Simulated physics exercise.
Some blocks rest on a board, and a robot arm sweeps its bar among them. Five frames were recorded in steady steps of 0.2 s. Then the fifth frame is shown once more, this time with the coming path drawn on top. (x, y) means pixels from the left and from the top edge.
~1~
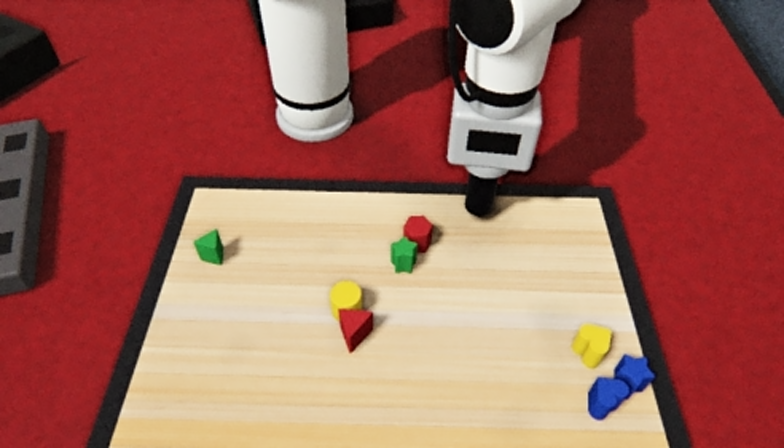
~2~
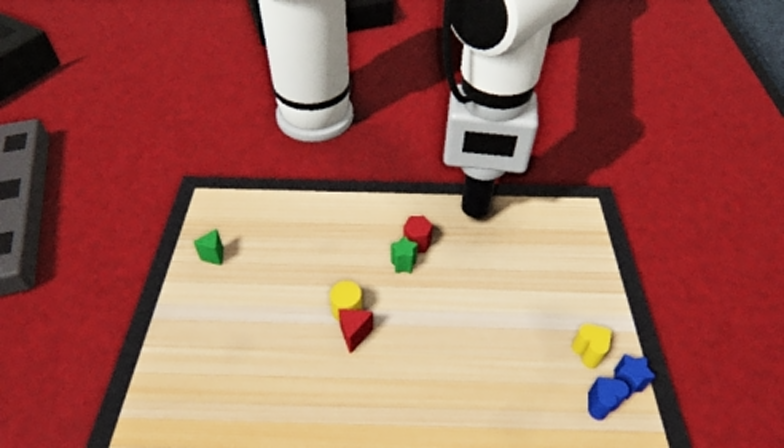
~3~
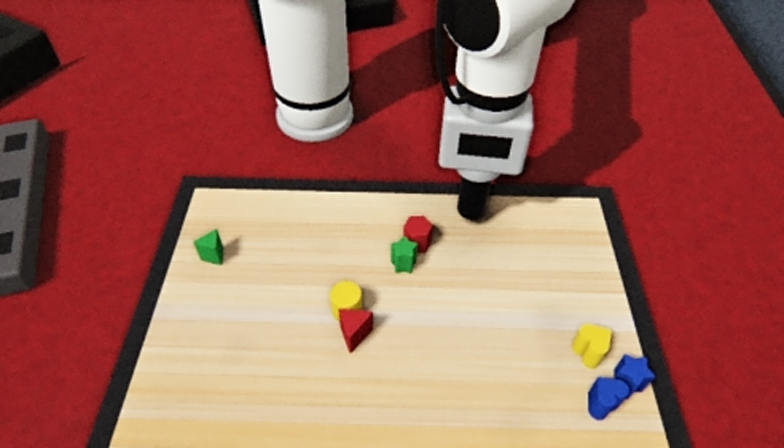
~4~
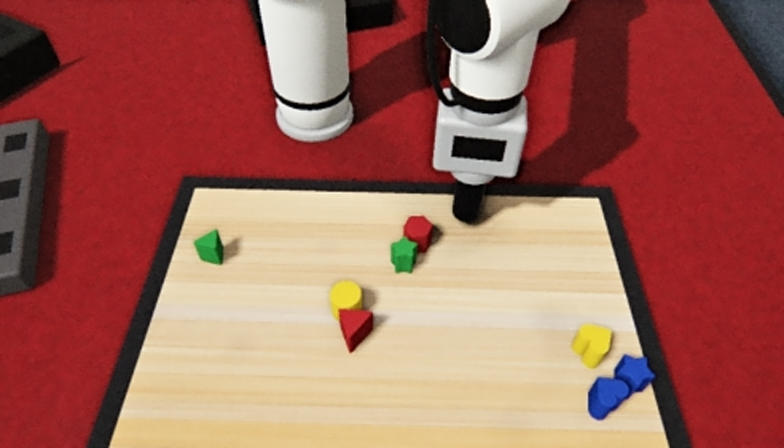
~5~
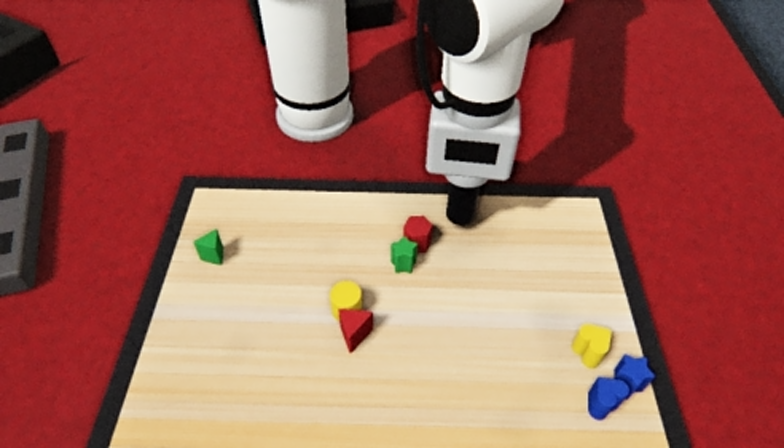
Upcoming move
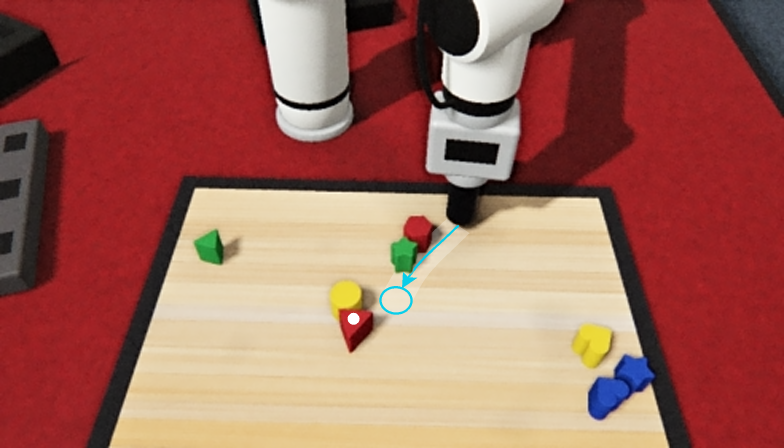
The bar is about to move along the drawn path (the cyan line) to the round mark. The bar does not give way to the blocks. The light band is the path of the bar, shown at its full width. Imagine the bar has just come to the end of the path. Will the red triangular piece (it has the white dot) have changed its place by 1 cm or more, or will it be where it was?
At the end of the path, it will still be in place.
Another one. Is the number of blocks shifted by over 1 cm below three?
I believe so.
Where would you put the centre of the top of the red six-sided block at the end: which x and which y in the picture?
Expect it around (399, 230).
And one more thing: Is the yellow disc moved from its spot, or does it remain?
It is still where it was.
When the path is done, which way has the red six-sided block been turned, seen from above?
The turn is clockwise.
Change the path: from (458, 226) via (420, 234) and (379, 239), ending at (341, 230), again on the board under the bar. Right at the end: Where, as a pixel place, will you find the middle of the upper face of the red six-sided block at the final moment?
My best guess is (372, 243).
Drawn move, from (458, 226) via (435, 247) and (413, 271), ending at (396, 300); the dot is on the red triangular piece.
What follows on the original path. One third of the way, bar (437, 237); red six-sided block (409, 228), turned 30° clockwise.
Two thirds of the way, bar (413, 262); green star (388, 256), turned 25° anticlockwise; red six-sided block (399, 230), turned 70° clockwise.
At the end, bar (396, 291); yellow disc still; red triangular piece still; green star (378, 263), turned 15° clockwise; red six-sided block (399, 230), turned 70° clockwise.
